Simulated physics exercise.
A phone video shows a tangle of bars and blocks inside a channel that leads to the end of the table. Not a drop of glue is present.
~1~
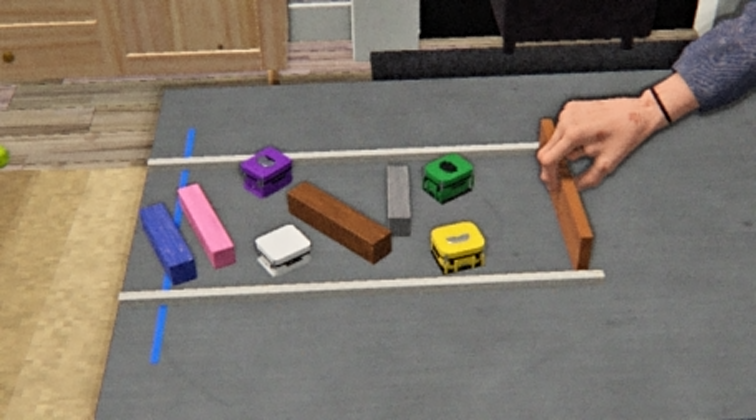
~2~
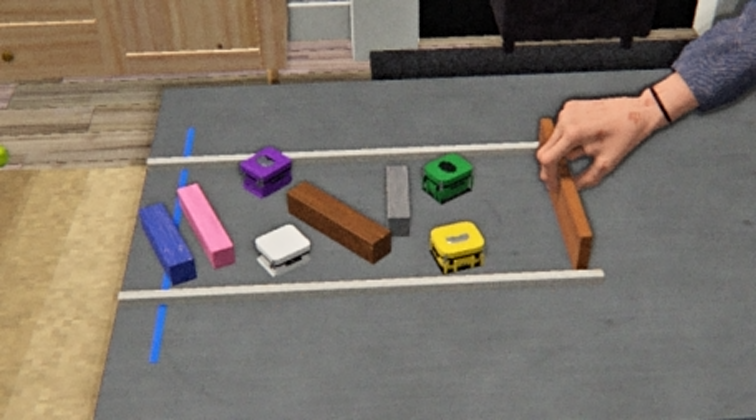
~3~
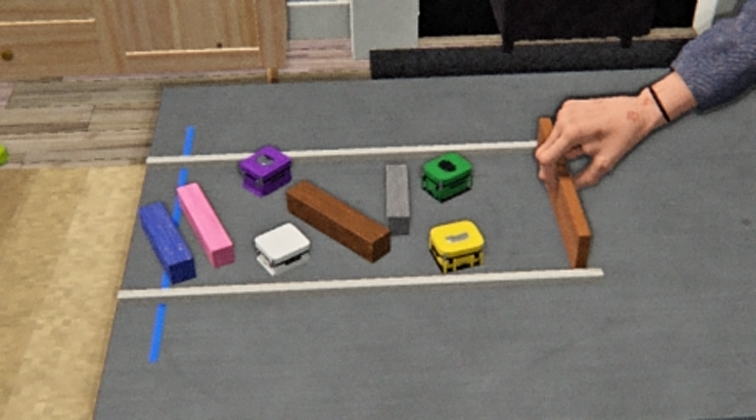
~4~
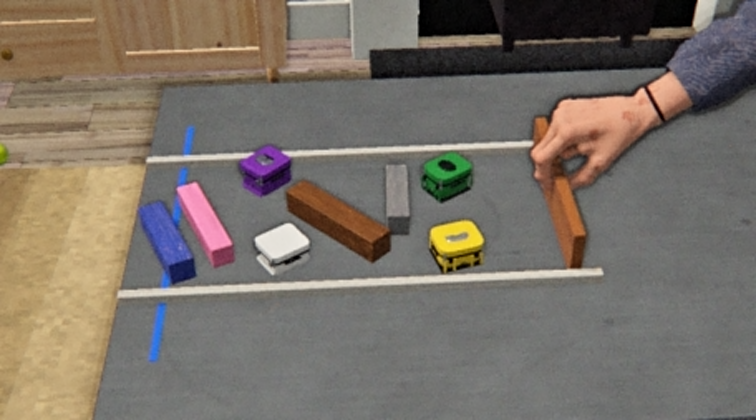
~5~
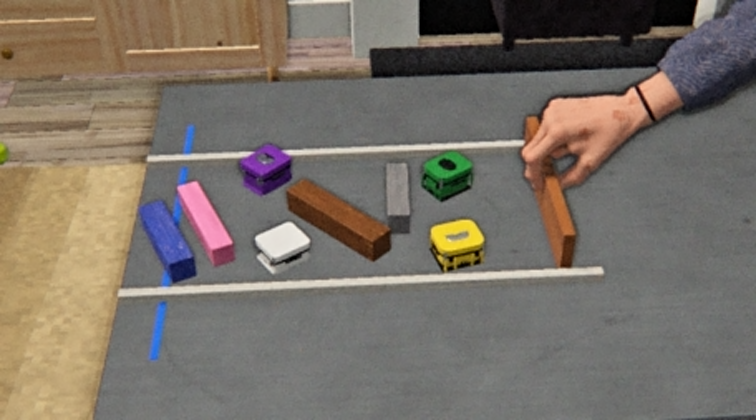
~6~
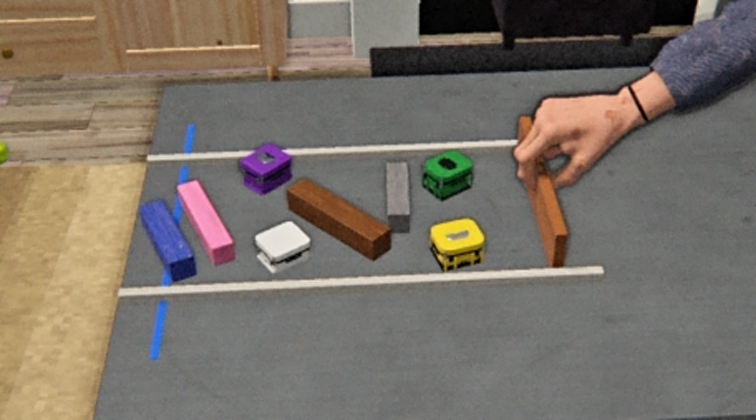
A hand in a dark sleeve holds an upright brown board at the right of a grey tabletop, seen from above at an angle in a room with wooden cabinets. Between two white strips lie blue and pink bars by blue tape at left, purple and white cases, brown and grey bars, and green and yellow cases. The hand slides the board slightly left, touching nothing else, while the rest stays still.
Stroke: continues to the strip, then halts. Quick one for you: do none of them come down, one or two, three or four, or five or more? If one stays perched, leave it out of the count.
Five or more of them come down.
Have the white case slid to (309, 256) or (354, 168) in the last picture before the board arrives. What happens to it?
First spot: It comes off; second spot: It comes off.
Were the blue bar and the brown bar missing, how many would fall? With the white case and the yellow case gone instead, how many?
Taking the two tries in turn, it comes to 3 and 3.
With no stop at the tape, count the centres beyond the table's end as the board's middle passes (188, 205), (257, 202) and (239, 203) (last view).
Over the end: 5, 1, 2.
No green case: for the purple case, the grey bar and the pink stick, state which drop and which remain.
As for the purple case, it is retained; the grey bar is retained; the pink stick is not retained.
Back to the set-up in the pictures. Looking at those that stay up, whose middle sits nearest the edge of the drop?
That would be the grey bar.
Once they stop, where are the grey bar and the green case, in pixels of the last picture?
Grey bar at about (143, 216), green case at about (160, 179).
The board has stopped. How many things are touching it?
Counting them up gives 3.
Soon after, none off yet; blue bar at rest near (167, 240); pink stick at rest near (206, 222); purple case at rest near (267, 170).
Then, none off yet; blue bar moved a little near (138, 243); pink stick moved a little near (171, 225); purple case moved about its own width near (227, 169).
At rest, the number that fall off is five or more; fallen, brown bar, white case, purple case, pink stick and blue bar.
